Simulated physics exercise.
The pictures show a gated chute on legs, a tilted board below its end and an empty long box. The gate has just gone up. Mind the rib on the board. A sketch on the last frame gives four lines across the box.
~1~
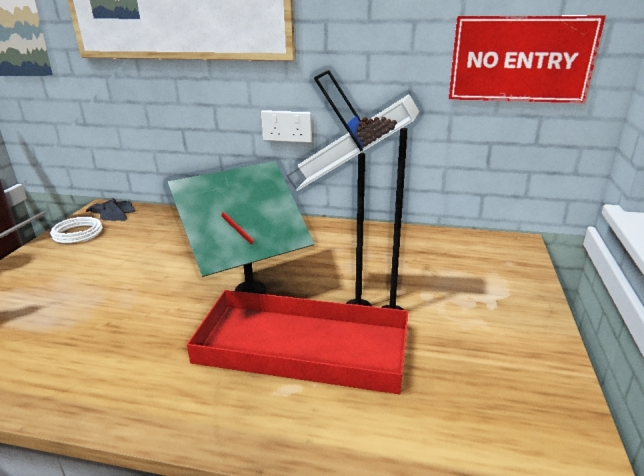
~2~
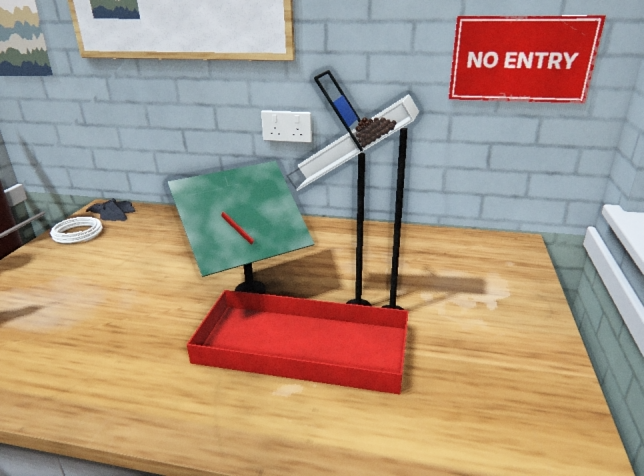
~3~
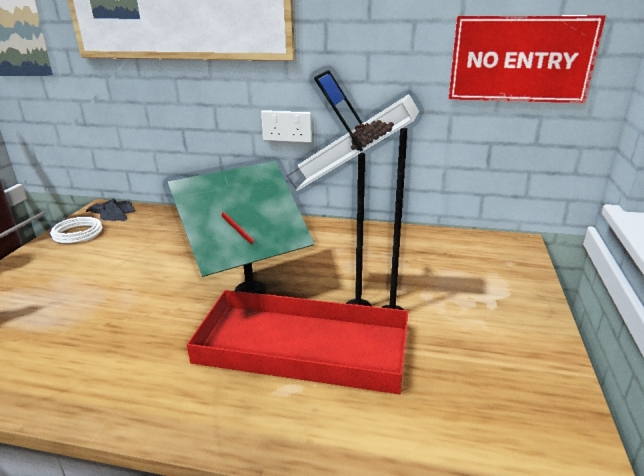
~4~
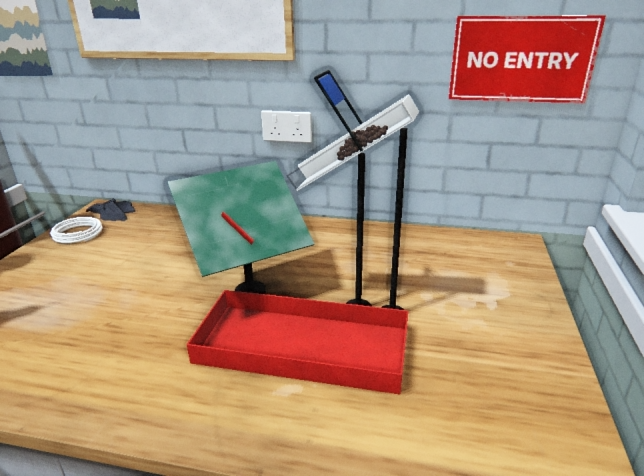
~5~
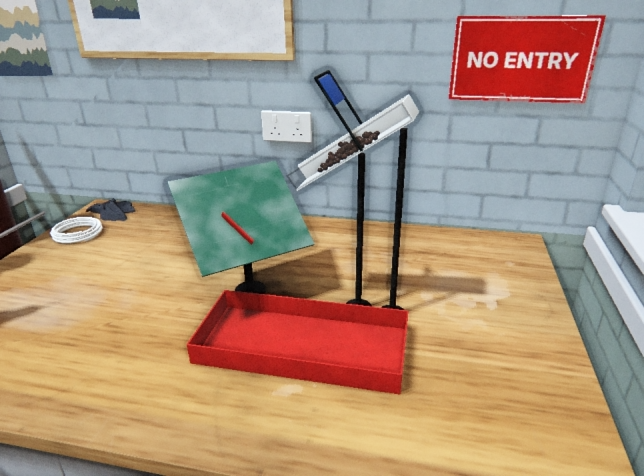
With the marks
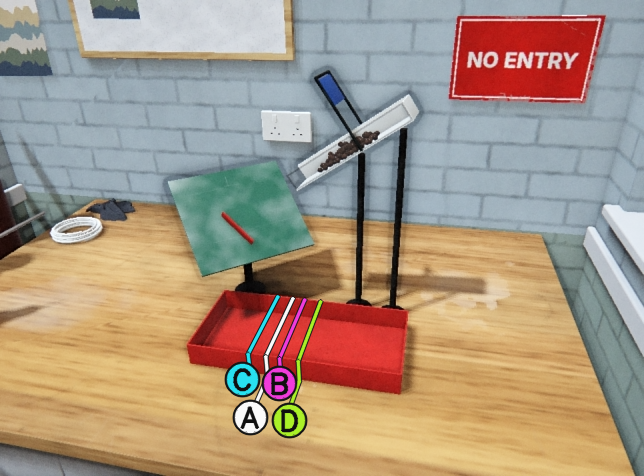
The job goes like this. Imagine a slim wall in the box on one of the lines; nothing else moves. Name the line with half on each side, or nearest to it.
The best line is A.
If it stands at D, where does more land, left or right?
More lands on the left.
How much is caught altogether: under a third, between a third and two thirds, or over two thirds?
It is over two thirds.
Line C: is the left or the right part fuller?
The right side.
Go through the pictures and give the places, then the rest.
In the first picture, load behind the gate (370, 129), chocolate balls; lip of the chute (302, 184), sloping gently.
In the second picture, middle of the board (242, 213), tilted fairly steeply; middle of its low edge (262, 259); of its high edge (224, 171).
In the third picture, front corners of the box (187, 344) and (401, 374), empty; front of the load (354, 146).
In the fourth picture, middle of the load (359, 137); its front (340, 158), roughly a third of the way to the lip; rib from (223, 212) to (253, 241).
In the fifth picture, middle of the load (347, 147); its front (321, 170), roughly two thirds of the way to the lip.
On the marked copy, line A crosses the front rim at (266, 355); line B crosses the front rim at (279, 357); line C crosses the front rim at (248, 353); line D crosses the front rim at (298, 360).
With A, of what is caught, roughly half on the left of the divider, roughly half on the right.
With B, of what is caught, the larger part on the left of the divider, roughly a quarter on the right.
With C, of what is caught, about a tenth on the left of the divider, the larger part on the right.
With D, of what is caught, the larger part on the left of the divider, about a tenth on the right.
